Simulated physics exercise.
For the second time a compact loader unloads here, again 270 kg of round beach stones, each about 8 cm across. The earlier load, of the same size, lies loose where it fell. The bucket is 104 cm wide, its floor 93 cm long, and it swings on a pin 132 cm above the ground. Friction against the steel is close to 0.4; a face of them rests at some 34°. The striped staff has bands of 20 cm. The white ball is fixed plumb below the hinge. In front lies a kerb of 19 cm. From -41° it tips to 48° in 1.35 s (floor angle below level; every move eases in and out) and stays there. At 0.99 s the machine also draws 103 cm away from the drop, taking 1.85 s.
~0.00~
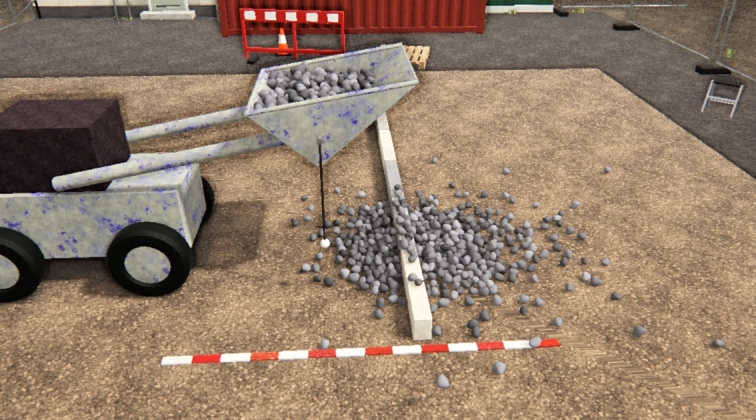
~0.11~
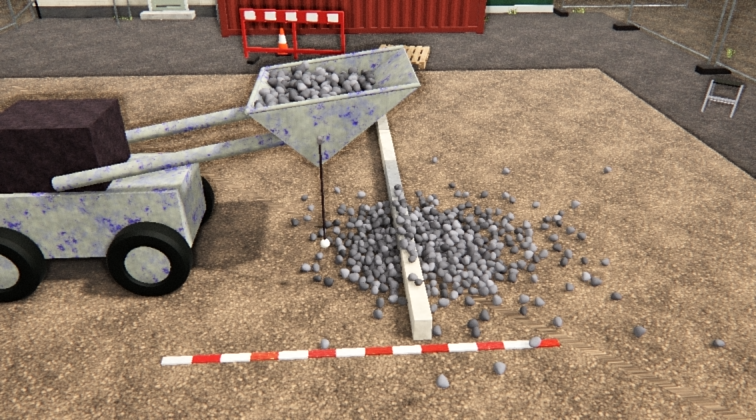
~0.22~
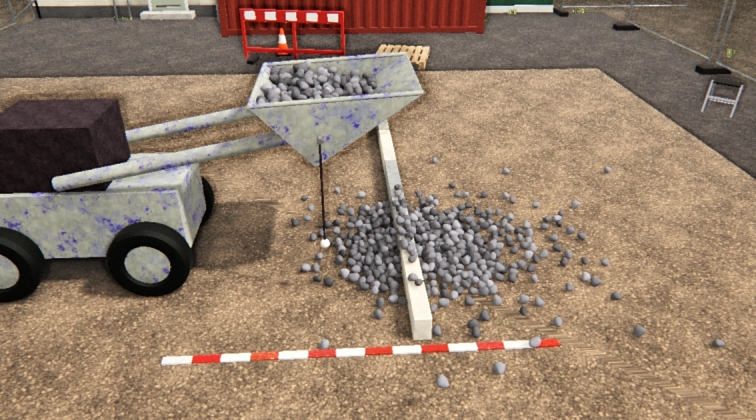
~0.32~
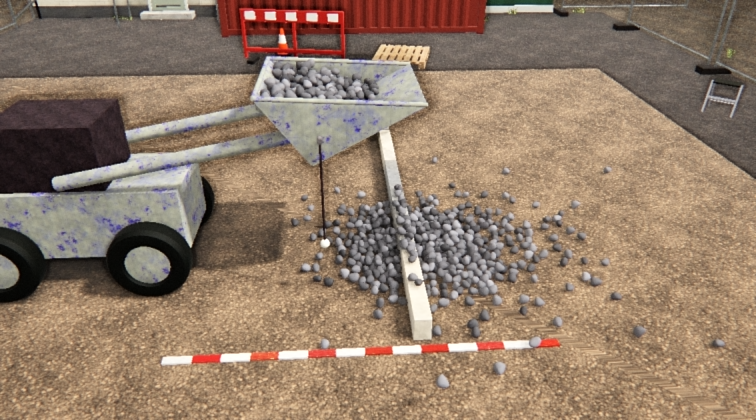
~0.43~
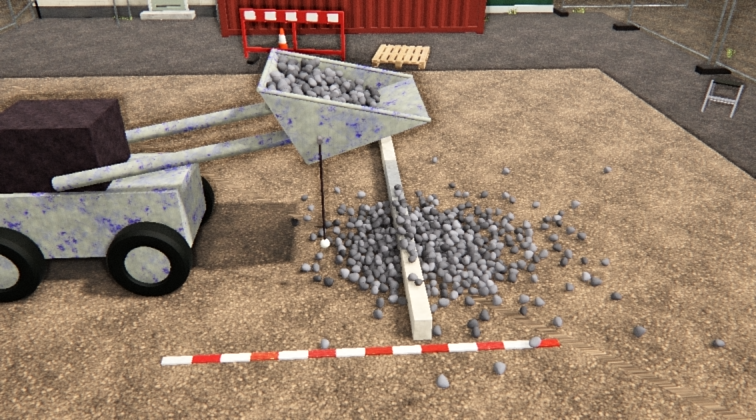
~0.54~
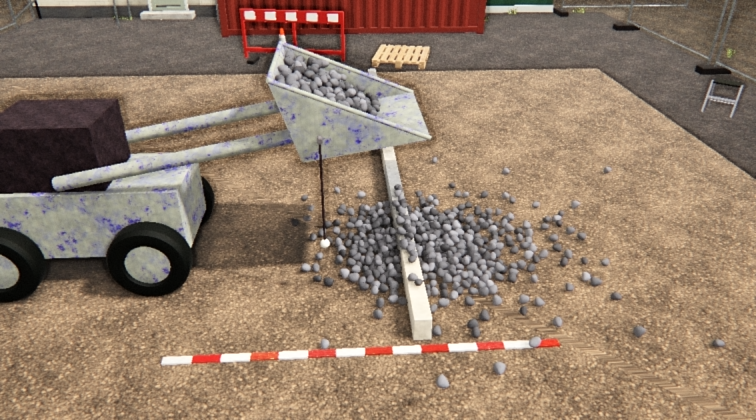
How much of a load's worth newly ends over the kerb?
Some 39 per cent is added.
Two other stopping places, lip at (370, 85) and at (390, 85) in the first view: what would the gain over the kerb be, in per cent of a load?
About 0 and 10 per cent.
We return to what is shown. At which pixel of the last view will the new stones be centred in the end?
Near (389, 241).
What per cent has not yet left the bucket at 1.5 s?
It holds some 15 per cent.
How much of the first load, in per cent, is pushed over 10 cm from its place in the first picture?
About 15 per cent.
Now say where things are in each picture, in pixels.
Lip at (418, 82), floor tilted -41°, highest stones at (310, 75). The earlier load is highest near (405, 229), 24 cm above ground level, 38 % on this side of the kerb, 62 % over the kerb, in the first picture.
The bucket is at -39°, its lip at (420, 85); the top of the load is at (308, 77); the stones move at 0.1 m/s on average, in the second picture.
Lip at (423, 93), floor tilted -35°, highest stones at (306, 75); the stones move at 0.2 m/s on average, in the third picture.
The bucket is at -28°, its lip at (427, 105); the top of the load is at (292, 69); the stones move at 0.2 m/s on average, in the fourth picture.
The bucket is at -19°, its lip at (430, 121); the top of the load is at (287, 68); the stones move at 0.3 m/s on average, in the fifth picture.
Lip at (430, 138), floor tilted -10°, highest stones at (294, 63); the stones move at 0.4 m/s on average, in the sixth picture.
After 1.0 s the floor is at 34°; in per cent of one load, 100 in the bucket, 38 on this side of the kerb, 62 over the kerb; the foremost stones are at (608, 248).
After 1.5 s the floor is at 48°; in per cent of one load, 17 in the bucket, 100 on this side of the kerb, 83 over the kerb; the foremost stones are at (608, 248).
After 3.3 s the floor is at 48°; in per cent of one load, 0 in the bucket, 99 on this side of the kerb, 101 over the kerb; the foremost stones are at (610, 247).
After 5.8 s the floor is at 48°; in per cent of one load, 0 in the bucket, 99 on this side of the kerb, 101 over the kerb; the foremost stones are at (610, 247). Net gain over the kerb, 39.
